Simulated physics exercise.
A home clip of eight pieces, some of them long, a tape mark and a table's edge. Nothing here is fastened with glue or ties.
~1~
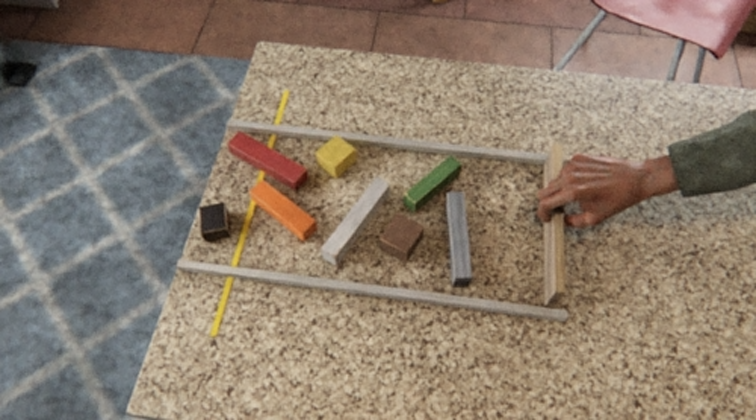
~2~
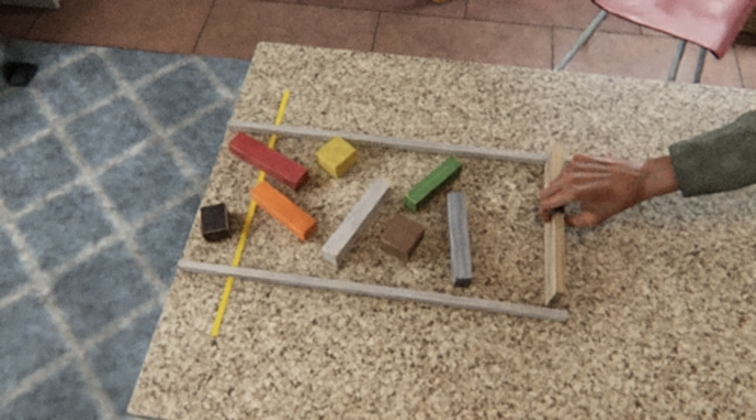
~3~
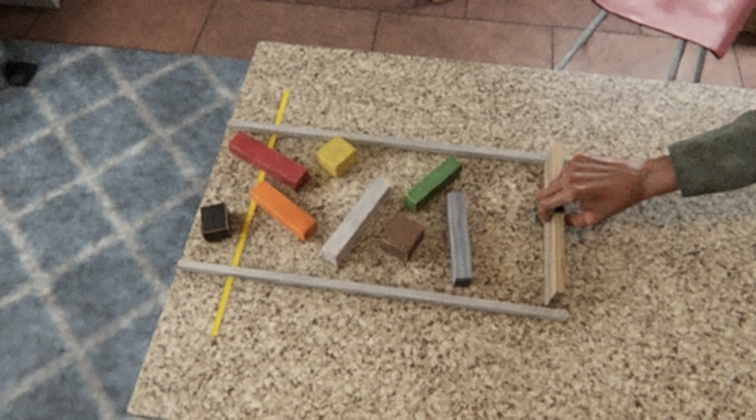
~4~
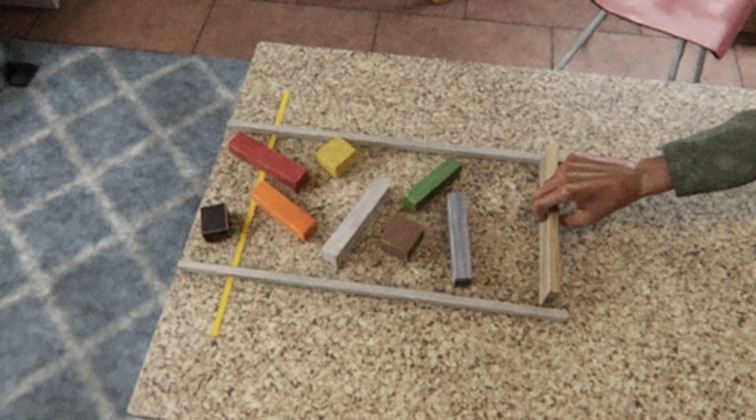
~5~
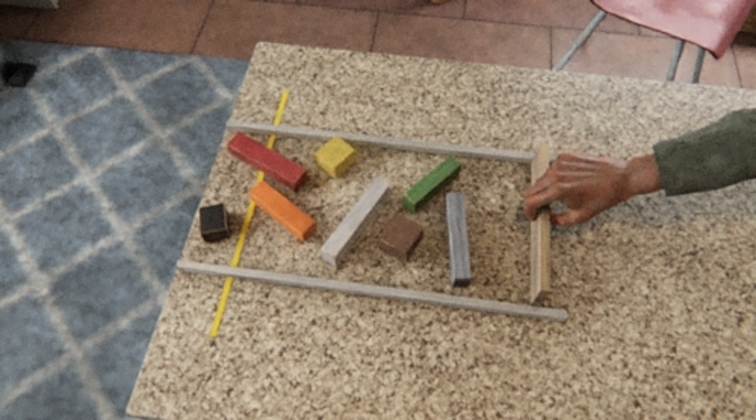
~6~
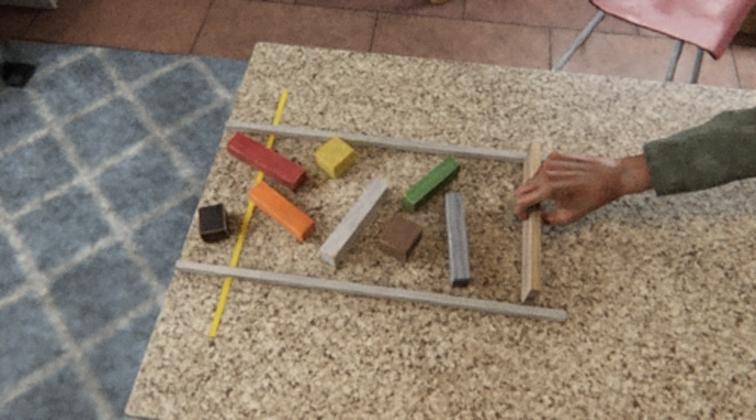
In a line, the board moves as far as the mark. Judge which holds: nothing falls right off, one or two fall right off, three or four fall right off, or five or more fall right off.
Three or four fall right off.
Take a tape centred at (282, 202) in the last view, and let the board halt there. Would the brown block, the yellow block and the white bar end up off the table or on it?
The brown block is still there. The yellow block is still there. The white bar is still there.
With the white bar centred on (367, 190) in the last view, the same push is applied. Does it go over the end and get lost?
It simply keeps its place on top.
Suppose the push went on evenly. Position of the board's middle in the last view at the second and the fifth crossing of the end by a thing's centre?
At (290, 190) for the second, at (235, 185) for the fifth.
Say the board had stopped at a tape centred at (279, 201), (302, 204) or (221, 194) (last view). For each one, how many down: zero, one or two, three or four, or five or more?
Number fallen at each tape, in order - three or four, not one, more than four.
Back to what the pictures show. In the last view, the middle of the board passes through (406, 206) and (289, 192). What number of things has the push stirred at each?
Tally at point one: 4; at point two: 8.
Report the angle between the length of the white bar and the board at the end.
Somewhere near 15 degrees, I'd say.
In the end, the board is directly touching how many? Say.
It's 2.
A little later, none off yet; black block at rest near (213, 223); red bar at rest near (266, 161); orange stick at rest near (282, 211).
Next, none off yet; black block at rest near (213, 223); red bar moving near (257, 159); orange stick shifted about its own width near (241, 197).
When it is over, the number that fall off is three or four; down, orange stick, red bar and black block.
